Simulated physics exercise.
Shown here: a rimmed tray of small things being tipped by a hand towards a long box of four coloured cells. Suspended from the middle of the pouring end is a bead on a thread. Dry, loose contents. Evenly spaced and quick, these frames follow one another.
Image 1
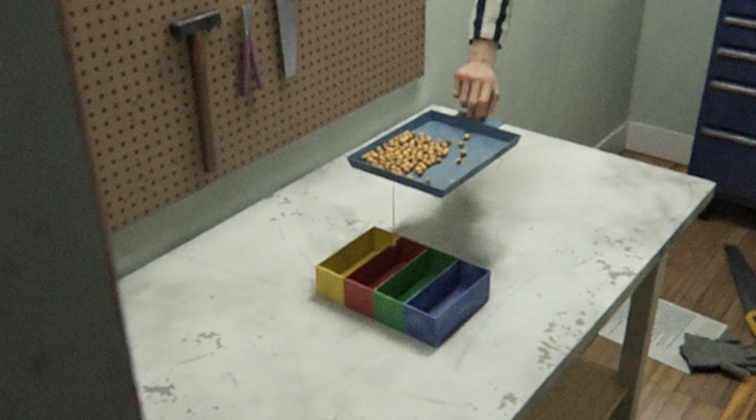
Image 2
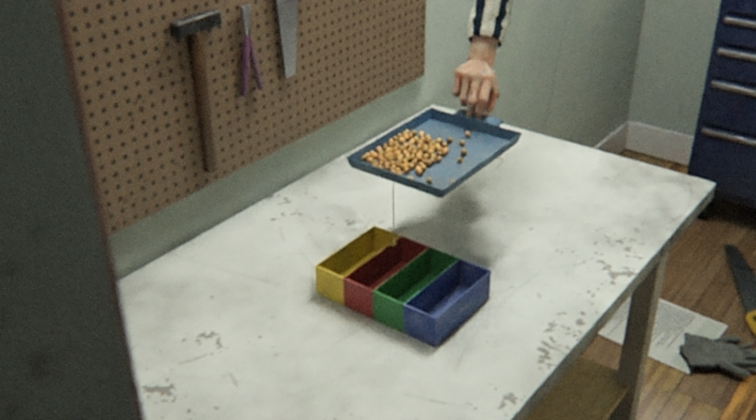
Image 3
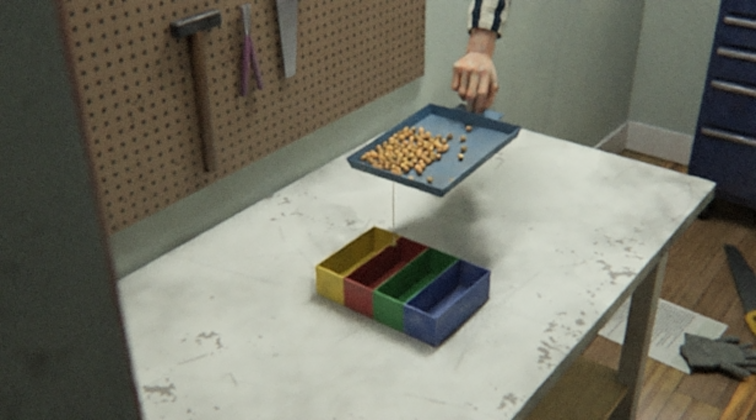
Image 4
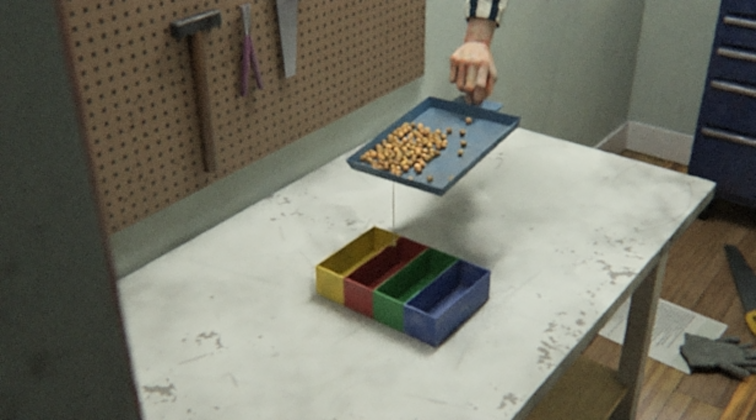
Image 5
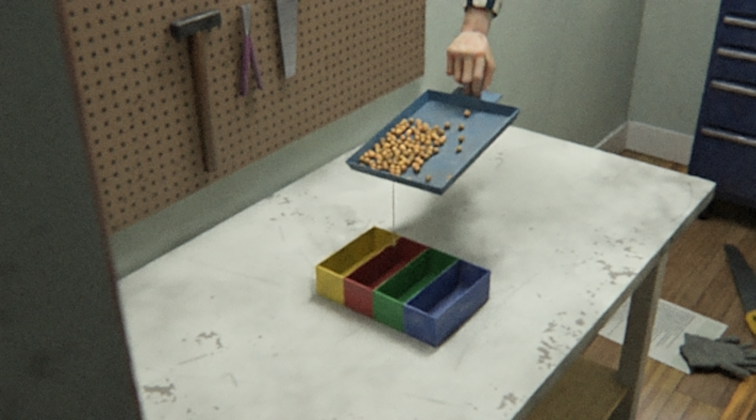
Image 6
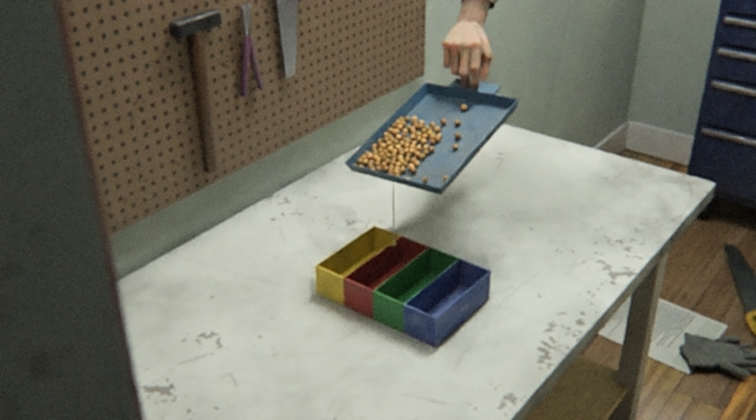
A hand held a blue tray of small round wooden beads above a box with yellow, red, green and blue cells, then gradually raised its back end, tilting it towards the lower left corner.
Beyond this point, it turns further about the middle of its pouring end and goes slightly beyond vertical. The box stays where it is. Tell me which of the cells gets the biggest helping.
The biggest helping lands in the yellow cell.
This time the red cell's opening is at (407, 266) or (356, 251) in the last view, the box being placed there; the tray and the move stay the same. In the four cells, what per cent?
Around 20 then around 100 per cent.
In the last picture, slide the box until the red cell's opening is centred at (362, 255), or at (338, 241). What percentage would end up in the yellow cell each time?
It would be near 60 per cent first and near 0 per cent second.
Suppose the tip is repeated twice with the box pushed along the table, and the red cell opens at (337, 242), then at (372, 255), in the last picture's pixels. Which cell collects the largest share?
The cell in red; that yellow cell.
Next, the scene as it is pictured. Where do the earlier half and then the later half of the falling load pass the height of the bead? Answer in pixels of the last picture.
I'd say around (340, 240) at first, then around (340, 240).
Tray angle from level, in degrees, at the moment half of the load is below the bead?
Close to 85° of tilt at that moment.
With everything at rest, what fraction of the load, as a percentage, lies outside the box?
Share outside: Near 60 %.
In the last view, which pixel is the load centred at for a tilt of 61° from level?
Look around (371, 168) in the last picture.
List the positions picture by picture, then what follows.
The first frame shows corners of the pouring end at (351, 157) and (442, 187), level; middle of the load at (407, 156), round wooden beads; bead on its thread at (393, 244); yellow cell at (330, 283); red cell at (358, 295); green cell at (388, 309); blue cell at (420, 323).
The second frame shows corners of the pouring end at (351, 157) and (442, 187), level; middle of the load at (407, 156).
The third frame shows corners of the pouring end at (351, 158) and (441, 187), tipped barely, lowest at the left corner; middle of the load at (406, 154).
The fourth frame shows corners of the pouring end at (350, 159) and (440, 186), tipped a little, lowest at the left corner; middle of the load at (406, 152).
The fifth frame shows corners of the pouring end at (350, 160) and (440, 185), tipped a little, lowest at the left corner; middle of the load at (404, 151).
The sixth frame shows corners of the pouring end at (349, 162) and (439, 185), tipped clearly, lowest at the left corner; middle of the load at (401, 150), most on the move; yellow cell at (330, 283); red cell at (358, 295); green cell at (388, 309); blue cell at (420, 323).
Soon after the last picture, tray tipped steeply; most on the tray; a stray few in the yellow cell; a small part falling or outside the box.
A little later, tray tipped right over; a stray few on the tray; about a third in the yellow cell; a small part in the red cell; a stray few in the green cell; about half falling or outside the box.
Later still, tray tipped past a quarter turn; about a third in the yellow cell; a small part in the red cell; a stray few in the green cell; about half falling or outside the box.
By the end, tray tipped past a quarter turn; about a third in the yellow cell; a small part in the red cell; a stray few in the green cell; none in the blue cell; about half outside the box.
